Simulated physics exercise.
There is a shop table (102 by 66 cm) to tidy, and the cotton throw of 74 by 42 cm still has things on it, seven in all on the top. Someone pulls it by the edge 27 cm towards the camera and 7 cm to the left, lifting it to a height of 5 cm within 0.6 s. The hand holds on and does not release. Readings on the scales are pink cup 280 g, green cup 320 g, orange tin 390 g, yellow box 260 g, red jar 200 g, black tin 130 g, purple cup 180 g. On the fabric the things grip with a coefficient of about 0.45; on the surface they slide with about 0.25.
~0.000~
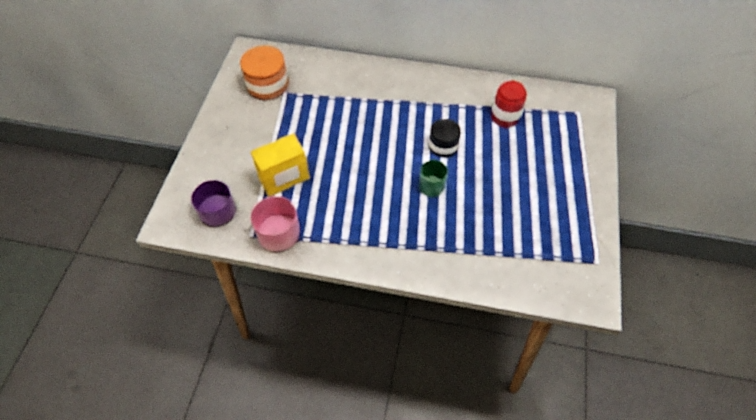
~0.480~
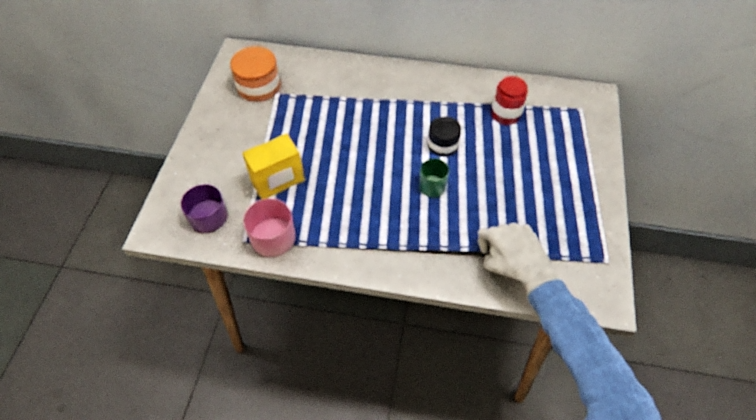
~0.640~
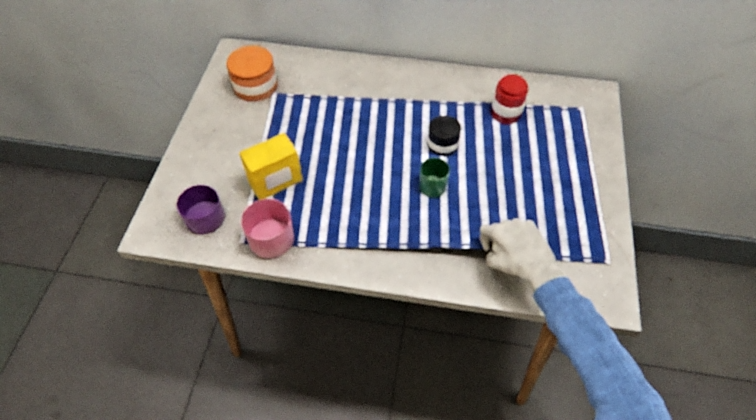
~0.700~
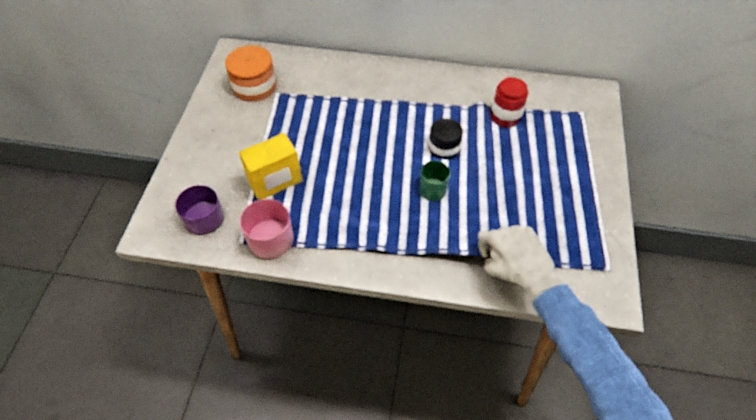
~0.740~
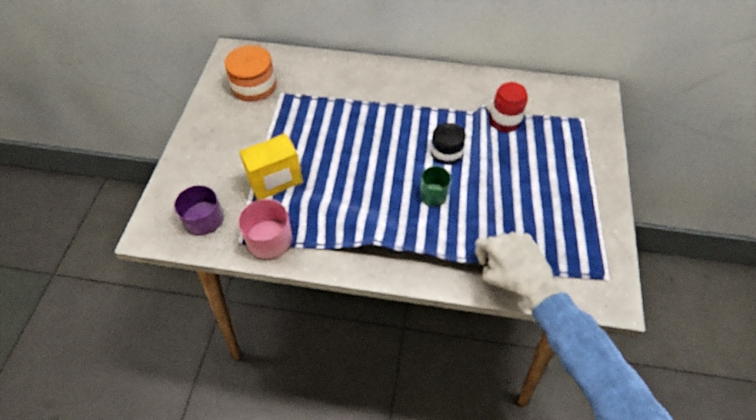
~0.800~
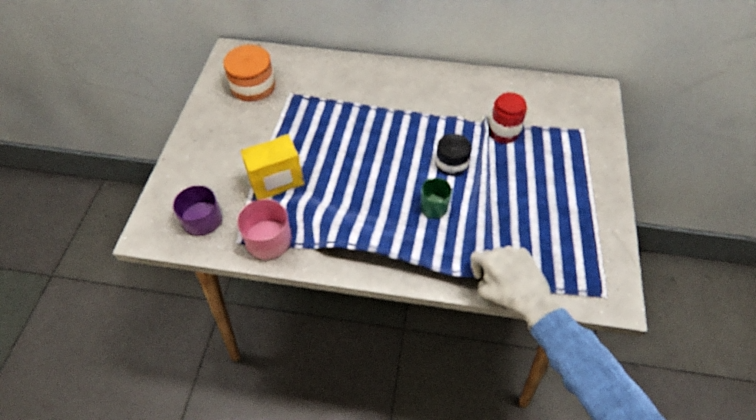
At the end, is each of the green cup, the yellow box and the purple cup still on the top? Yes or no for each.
Answers: Green cup - no; yellow box - yes; purple cup - yes.
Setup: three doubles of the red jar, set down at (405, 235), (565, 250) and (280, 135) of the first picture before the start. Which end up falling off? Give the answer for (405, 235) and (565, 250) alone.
Off the top, off the top.
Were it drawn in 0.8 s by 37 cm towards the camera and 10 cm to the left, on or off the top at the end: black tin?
In that case the black tin is lost over the edge.
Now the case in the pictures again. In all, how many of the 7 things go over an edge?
Counted result: 2.
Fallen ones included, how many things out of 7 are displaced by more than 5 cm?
5.
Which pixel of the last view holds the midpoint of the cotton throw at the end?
(433, 305), roughly.
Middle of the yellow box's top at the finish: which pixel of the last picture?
Near (325, 209).
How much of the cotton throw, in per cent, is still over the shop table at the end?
Roughly 55%.
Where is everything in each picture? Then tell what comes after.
Green cup (434, 170); yellow box (278, 151); purple cup (211, 196); cotton throw corners (579, 113) (598, 264), in the first picture.
Cotton throw corners (581, 109) (608, 263); grip (486, 252), in the second picture.
Cotton throw corners (582, 108) (610, 264); grip (488, 249), in the third picture.
Black tin (447, 130); red jar (514, 86); green cup (435, 172); cotton throw corners (583, 113) (610, 271); grip (486, 256), in the fourth picture.
Black tin (449, 134); red jar (513, 91); green cup (436, 177); cotton throw corners (281, 94) (583, 119); grip (484, 263), in the fifth picture.
Green cup (437, 189); yellow box (269, 152); purple cup (194, 202); cotton throw corners (290, 95) (583, 130) (606, 298); grip (480, 277), in the sixth picture.
At 0.9 s, 95 % of the cotton throw is still over the top; green cup 12 cm off its start, yellow box 2 cm off its start, red jar 14 cm off its start.
At 1.0 s, 85 % of the cotton throw is still over the top; green cup 19 cm off its start, yellow box 4 cm off its start, red jar 22 cm off its start.
At 1.1 s, 70 % of the cotton throw is still over the top; green cup 26 cm off its start at (425, 282), yellow box 9 cm off its start at (301, 169), red jar 31 cm off its start at (536, 195).
At 1.2 s, 65 % of the cotton throw is still over the top; green cup 31 cm off its start, yellow box 12 cm off its start, red jar 36 cm off its start.
At 2.8 s, 55 % of the cotton throw is still over the top; green cup over the edge, yellow box 19 cm off its start at (325, 209), purple cup 0 cm off its start at (194, 202), red jar 39 cm off its start at (547, 233).
